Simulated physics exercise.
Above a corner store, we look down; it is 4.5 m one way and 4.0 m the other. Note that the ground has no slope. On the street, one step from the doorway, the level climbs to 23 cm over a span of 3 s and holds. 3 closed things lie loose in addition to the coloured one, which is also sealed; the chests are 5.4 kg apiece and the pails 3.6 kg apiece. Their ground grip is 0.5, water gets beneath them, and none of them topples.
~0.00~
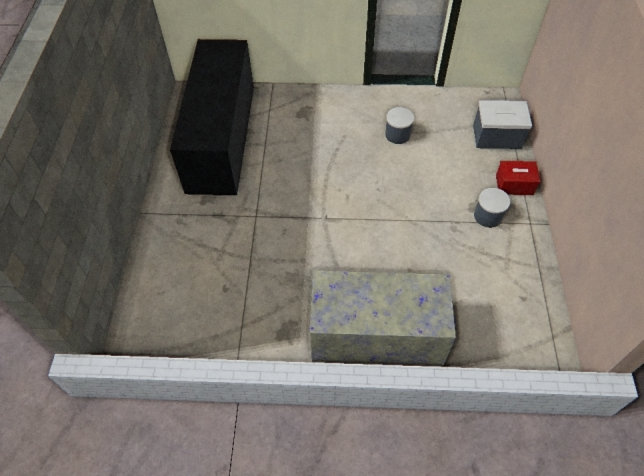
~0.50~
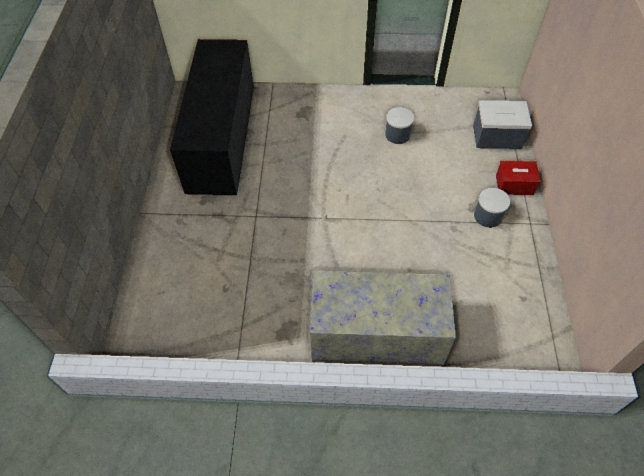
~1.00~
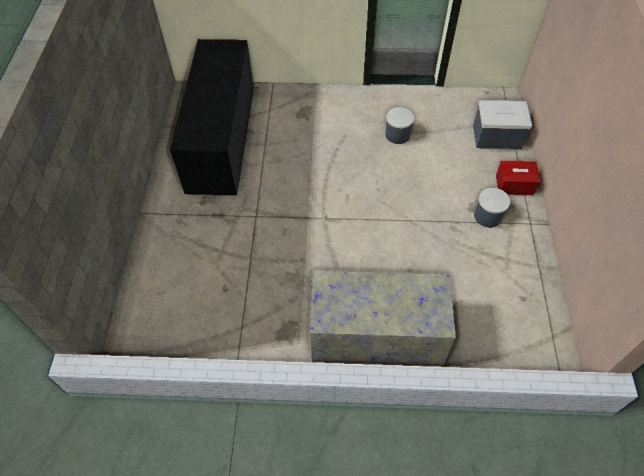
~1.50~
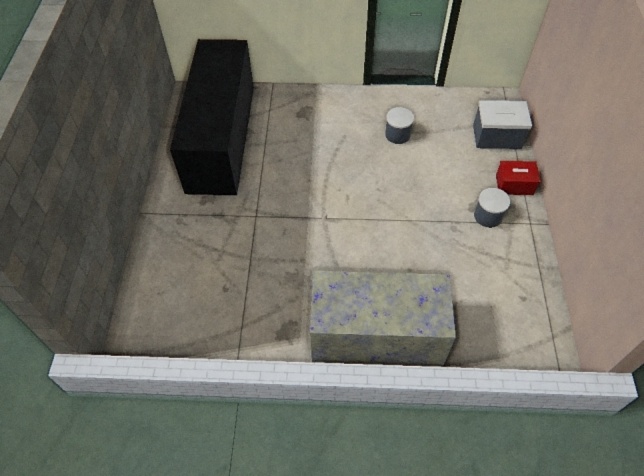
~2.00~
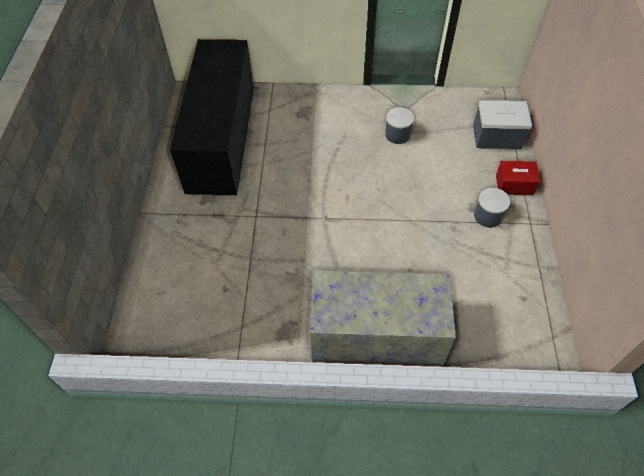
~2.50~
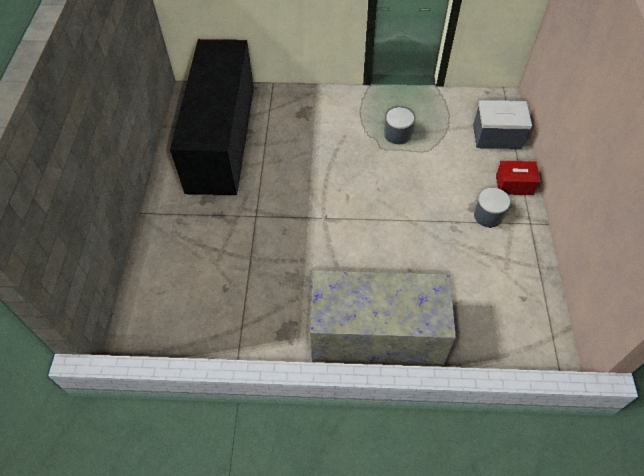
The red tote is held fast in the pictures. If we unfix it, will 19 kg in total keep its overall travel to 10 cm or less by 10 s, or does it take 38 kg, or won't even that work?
Going by the pictures, it is pinned by the lighter mass already.
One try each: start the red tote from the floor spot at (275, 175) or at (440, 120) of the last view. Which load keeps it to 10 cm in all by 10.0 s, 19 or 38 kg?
Note, in order: Both OK; heavier only OK.
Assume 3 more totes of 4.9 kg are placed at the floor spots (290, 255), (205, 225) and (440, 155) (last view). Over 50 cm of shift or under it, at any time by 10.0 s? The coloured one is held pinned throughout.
In the order given, beyond the mark, then within the mark, and last beyond the mark.
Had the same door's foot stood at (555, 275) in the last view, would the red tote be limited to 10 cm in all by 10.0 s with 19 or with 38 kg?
In that case the lighter option suffices.
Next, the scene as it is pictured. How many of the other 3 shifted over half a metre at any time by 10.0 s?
That makes 2.
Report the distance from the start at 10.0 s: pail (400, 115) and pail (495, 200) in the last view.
Shifts: 200 cm / 140 cm.
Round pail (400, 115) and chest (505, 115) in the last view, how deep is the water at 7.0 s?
Depths: Near 8 cm, then near 7 cm.
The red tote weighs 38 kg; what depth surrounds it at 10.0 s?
10 cm, roughly.
After 3.5 s the red tote would be 0 cm from its start with 19 kg and 0 cm from its start with 38 kg; 1 cm of water round it then.
After 4.5 s the red tote would be 0 cm from its start with 19 kg and 0 cm from its start with 38 kg; 4 cm of water round it then.
After 7.0 s the red tote would be 0 cm from its start with 19 kg and 0 cm from its start with 38 kg; 6 cm of water round it then.
After 10.0 s the red tote would be 0 cm from its start with 19 kg and 0 cm from its start with 38 kg; 10 cm of water round it then.
